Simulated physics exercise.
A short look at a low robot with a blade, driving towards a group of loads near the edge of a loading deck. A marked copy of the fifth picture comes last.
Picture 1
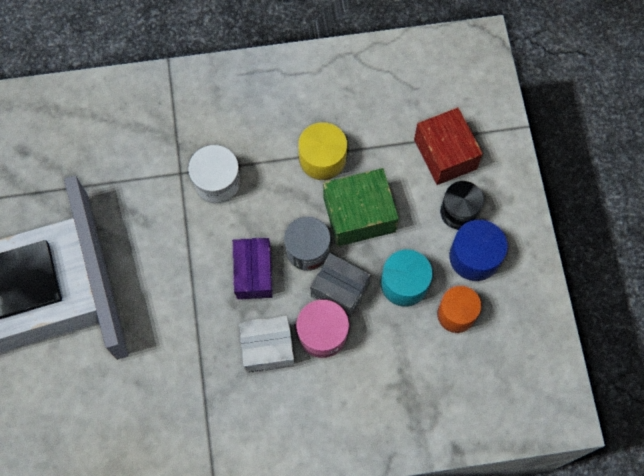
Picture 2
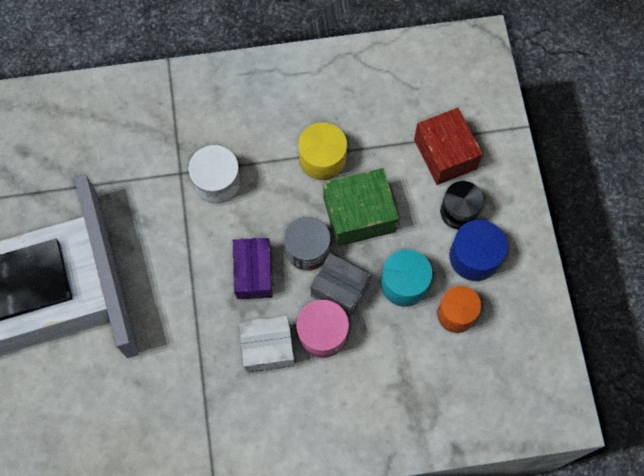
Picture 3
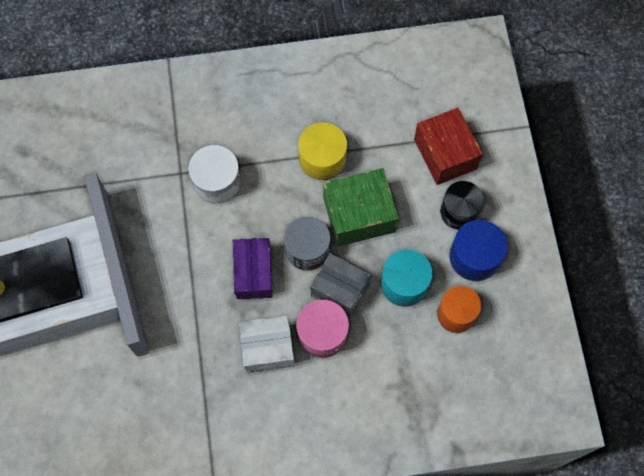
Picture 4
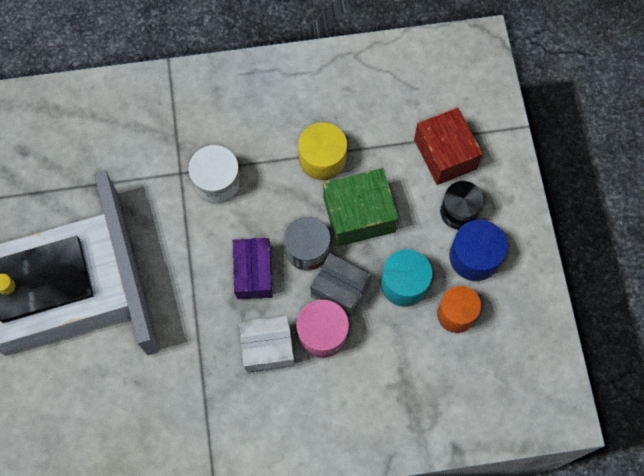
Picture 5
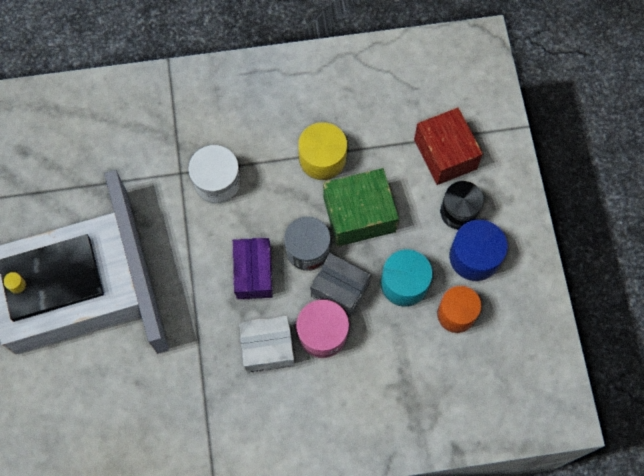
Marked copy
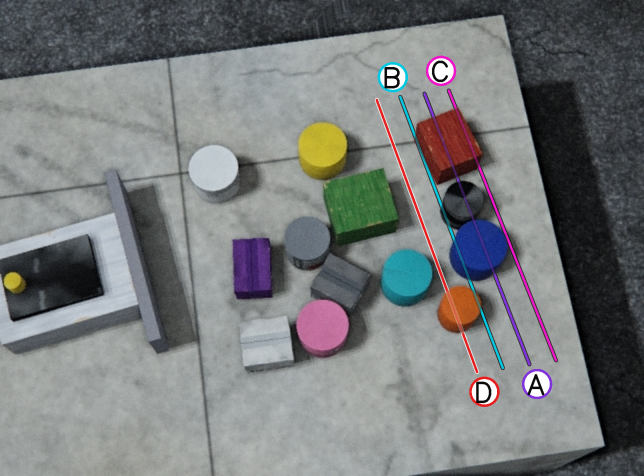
In this clip, a low grey robot with an upright blade moves slowly a short way right across a pale marble-like surface, while the group of colourful cylinders and blocks in front of it stays still and untouched.
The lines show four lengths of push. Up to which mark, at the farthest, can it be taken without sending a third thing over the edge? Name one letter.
No third one falls up to A.
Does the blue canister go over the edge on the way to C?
Yes.
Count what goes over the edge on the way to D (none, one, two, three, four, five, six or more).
The count is none.
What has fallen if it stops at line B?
It is the blue canister.
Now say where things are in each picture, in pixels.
In the first frame, robot (16, 281); white pail (216, 175); black canister (462, 205).
In the second frame, robot (26, 279); grey parcel (340, 285).
In the third frame, robot (37, 278); pink pail (323, 330).
In the fourth frame, robot (47, 276); green crate (360, 207).
In the fifth frame, robot (58, 275); purple box (252, 269); blue canister (477, 251); orange canister (459, 310).
On the copy, A at (475, 223); B at (449, 226); C at (500, 219); D at (425, 230).
On A. First, robot (185, 257); pink pail (368, 341); white box (312, 346).
Then, robot (309, 240); blue canister (507, 241); black canister (475, 199).
Finally, robot (406, 227); blue canister over the edge; turquoise canister (561, 258); one fallen.
By contrast, B is within the limit but short; C drops four; D is within the limit but short.
